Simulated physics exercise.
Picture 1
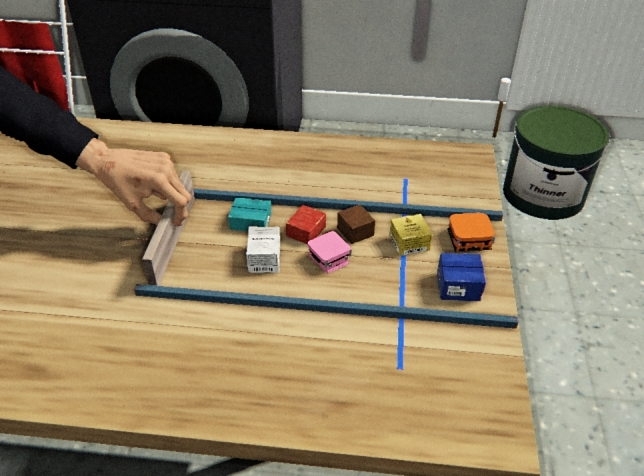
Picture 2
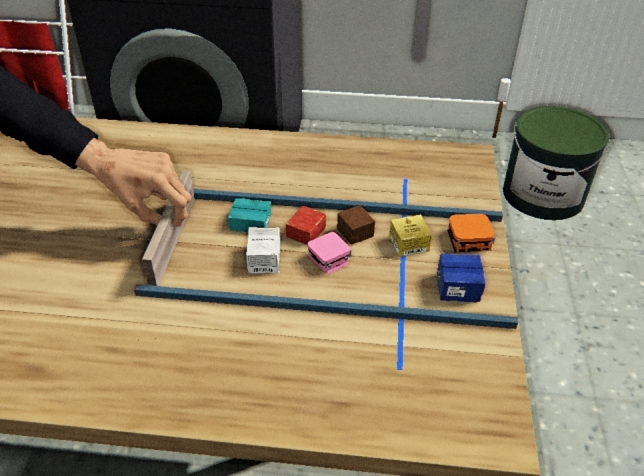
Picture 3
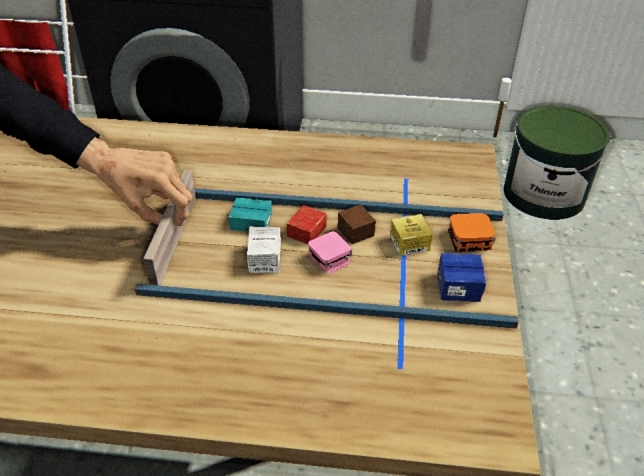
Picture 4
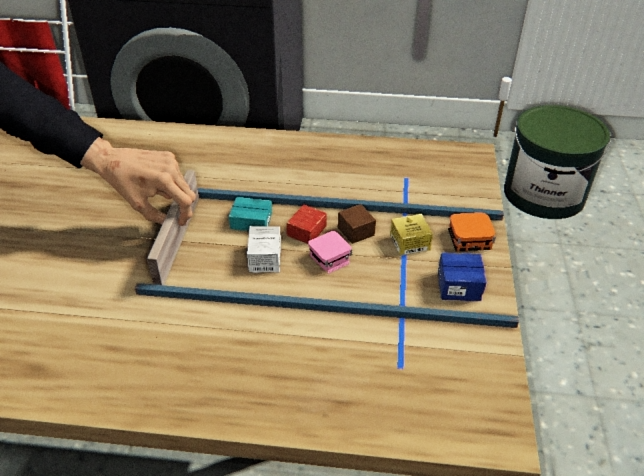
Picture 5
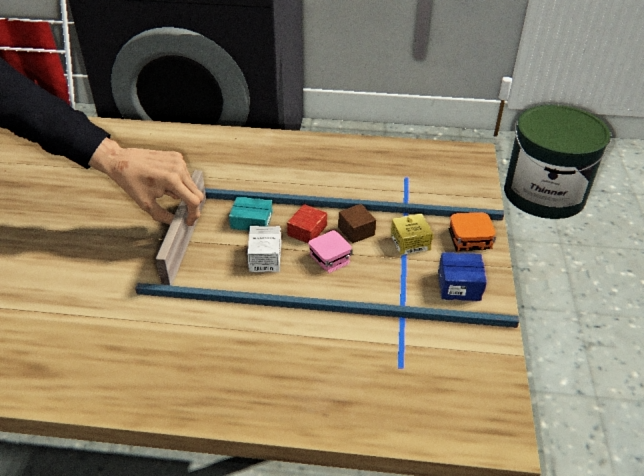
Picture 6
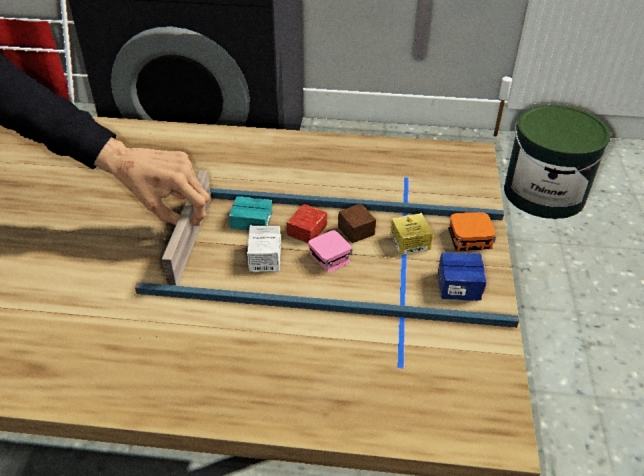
A hand slowly slides a board slightly right between two rails toward scattered small blocks.
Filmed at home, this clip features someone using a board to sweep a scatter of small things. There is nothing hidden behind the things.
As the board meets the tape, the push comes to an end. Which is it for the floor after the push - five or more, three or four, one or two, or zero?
The number that tip off is going to be at least one but under three.
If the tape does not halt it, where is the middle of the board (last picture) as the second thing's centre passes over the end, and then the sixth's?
About (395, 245) and about (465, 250).
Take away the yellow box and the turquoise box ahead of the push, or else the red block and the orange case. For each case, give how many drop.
0 in the first case and 0 in the second.
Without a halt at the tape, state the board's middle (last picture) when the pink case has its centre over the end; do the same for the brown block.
(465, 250) and (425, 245), roughly.
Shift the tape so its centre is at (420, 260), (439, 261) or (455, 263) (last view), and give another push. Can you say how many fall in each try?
In order, the counts are 2, 4 and 4.
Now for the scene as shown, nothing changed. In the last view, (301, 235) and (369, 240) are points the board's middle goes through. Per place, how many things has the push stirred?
By then 6, and later 7.
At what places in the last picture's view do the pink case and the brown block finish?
First at (452, 267); second at (486, 236).
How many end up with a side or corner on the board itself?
Contact count: 2.
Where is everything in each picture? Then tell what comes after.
The first frame shows orange case (470, 233); blue box (461, 277); yellow box (410, 235); board (171, 226); tape (403, 259).
The second frame shows blue box (461, 278); brown block (356, 225).
The third frame shows yellow box (411, 235); red block (307, 225).
The fourth frame shows orange case (471, 232); white box (264, 249).
The fifth frame shows blue box (462, 277); pink case (330, 252).
The sixth frame shows orange case (471, 232); blue box (461, 276); yellow box (411, 234); board (189, 226); tape (404, 258).
A little later, none off yet; orange case at rest near (471, 232); blue box at rest near (461, 276); yellow box at rest near (411, 234).
Next, none off yet; orange case at rest near (471, 232); blue box at rest near (461, 276); yellow box shifted a little near (430, 238).
Later still, none off yet; orange case tilted well over near (522, 238); blue box at rest near (461, 276); yellow box shifted well along near (489, 244).
When it is over, the number that fall off is one or two; down, yellow box and orange case.
